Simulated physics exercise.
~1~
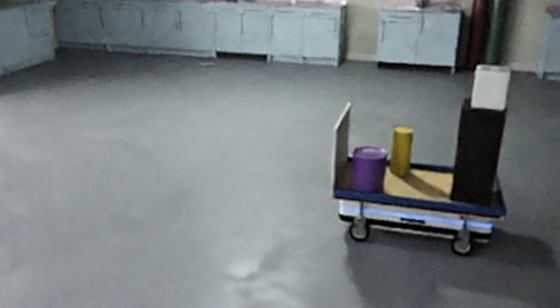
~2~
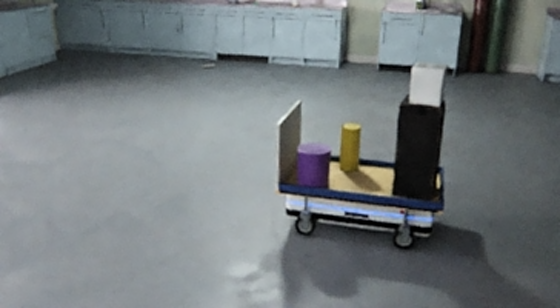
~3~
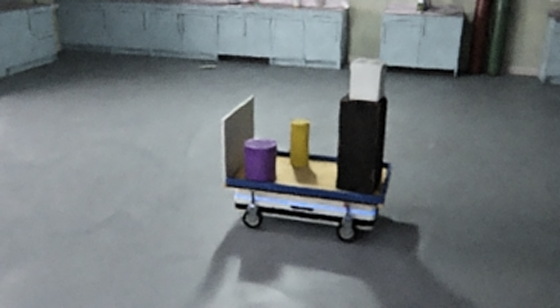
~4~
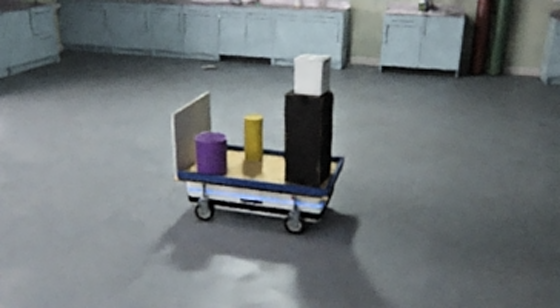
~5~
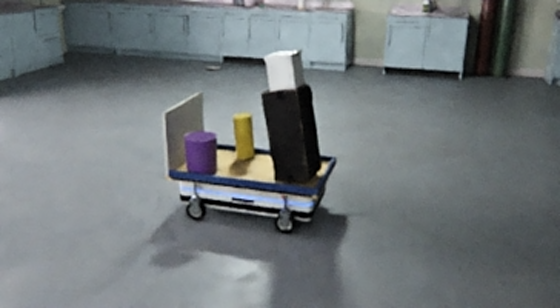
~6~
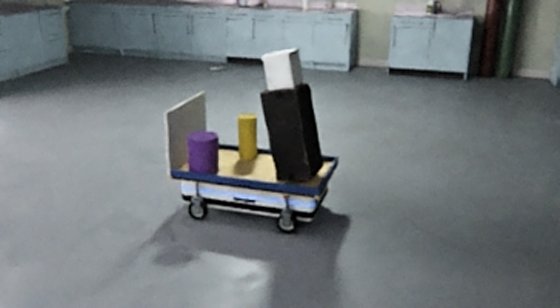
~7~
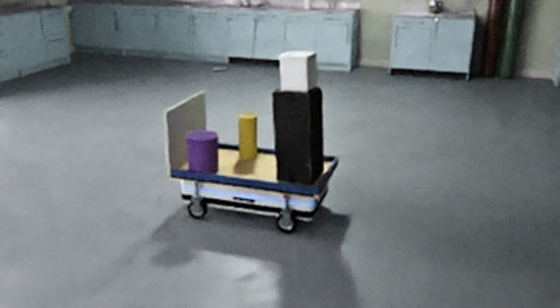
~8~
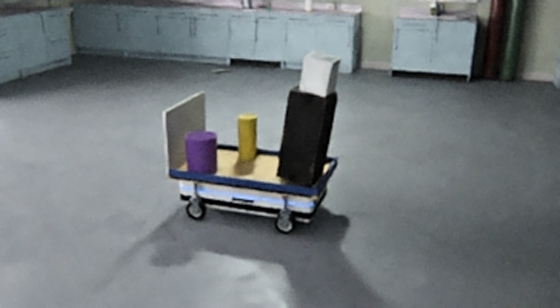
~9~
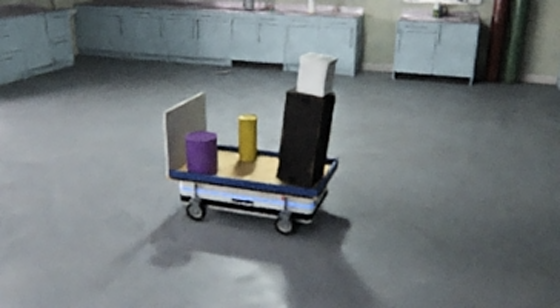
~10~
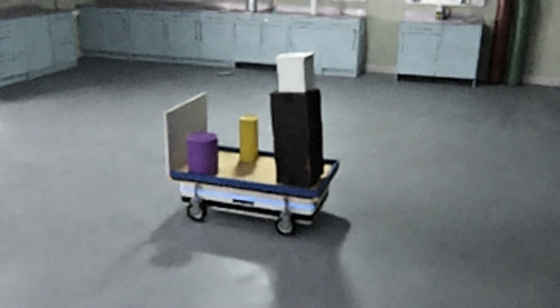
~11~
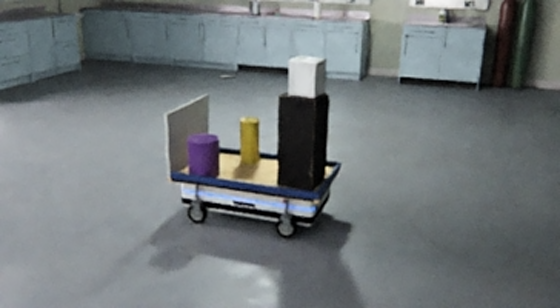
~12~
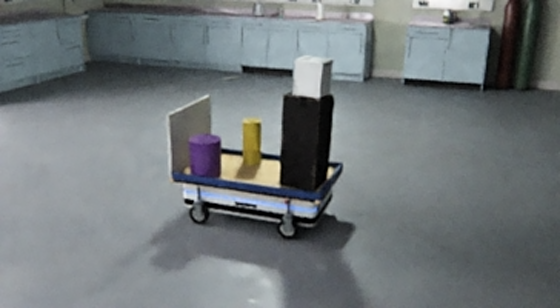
The video shows a flat cart carrying a purple pail, a yellow canister and a tall black box topped by a white tote, rolling left across a grey floor. It stops, the box and tote tilt left, then rock right, and finally settle upright, with everything still aboard.
